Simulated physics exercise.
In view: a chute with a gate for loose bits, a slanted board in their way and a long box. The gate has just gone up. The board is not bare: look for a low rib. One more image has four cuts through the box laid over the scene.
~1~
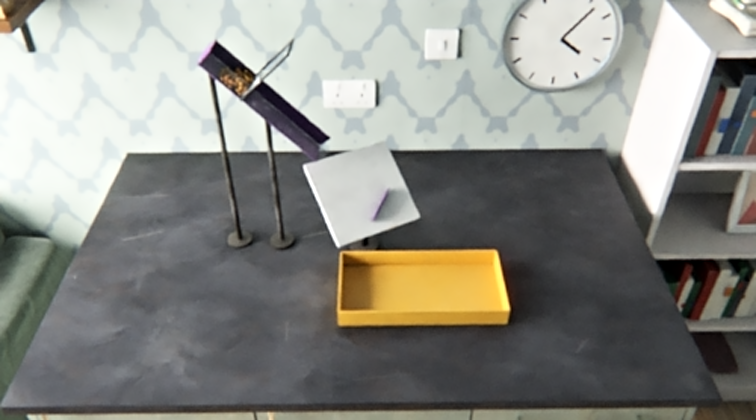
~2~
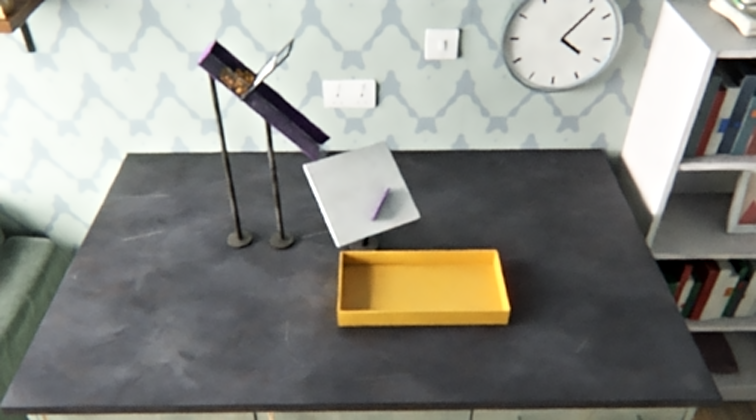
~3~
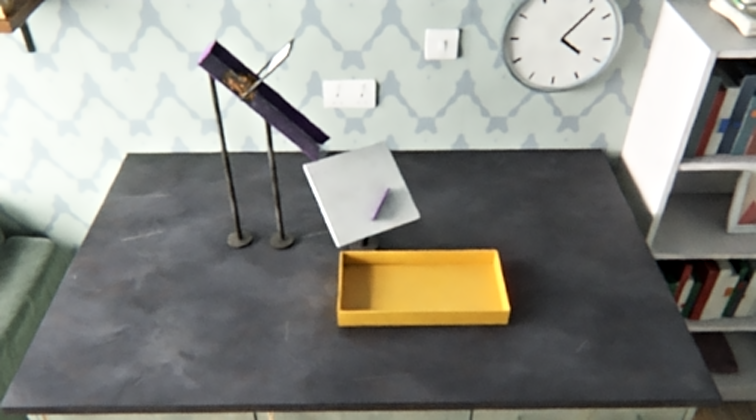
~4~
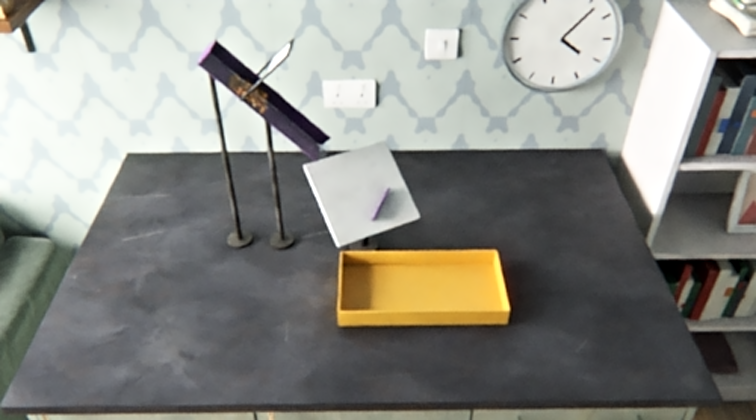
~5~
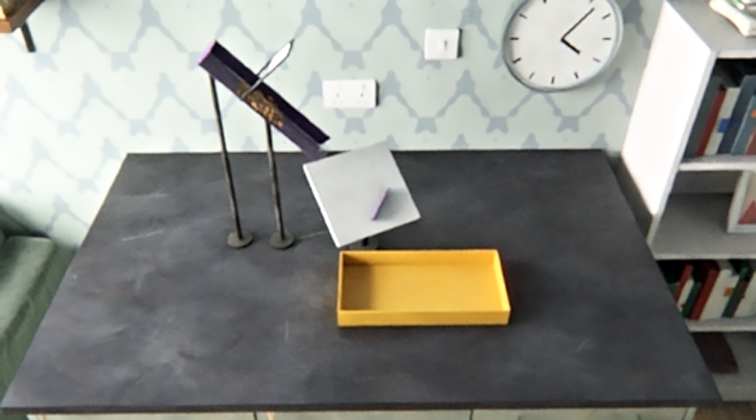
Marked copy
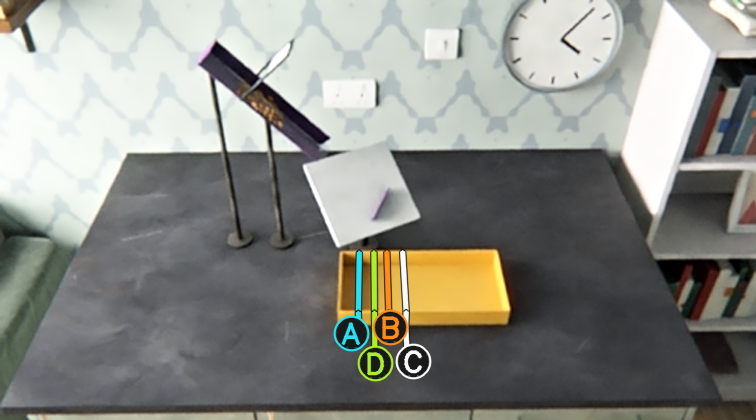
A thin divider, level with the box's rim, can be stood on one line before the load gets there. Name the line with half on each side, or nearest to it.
I would pick line D.
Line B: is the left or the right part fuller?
The left side.
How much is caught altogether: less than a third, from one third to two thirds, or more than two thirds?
About that: More than two thirds.
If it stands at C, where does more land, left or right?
The left side.
On the marked copy, line A crosses the front rim at (358, 312); line B crosses the front rim at (388, 311); line C crosses the front rim at (406, 311); line D crosses the front rim at (374, 311).
Choosing A, of what is caught, about a tenth on the left of the divider, almost all on the right.
Choosing B, of what is caught, the larger part on the left of the divider, about a tenth on the right.
Choosing C, of what is caught, almost all on the left of the divider, about a tenth on the right.
Choosing D, of what is caught, roughly half on the left of the divider, roughly half on the right.
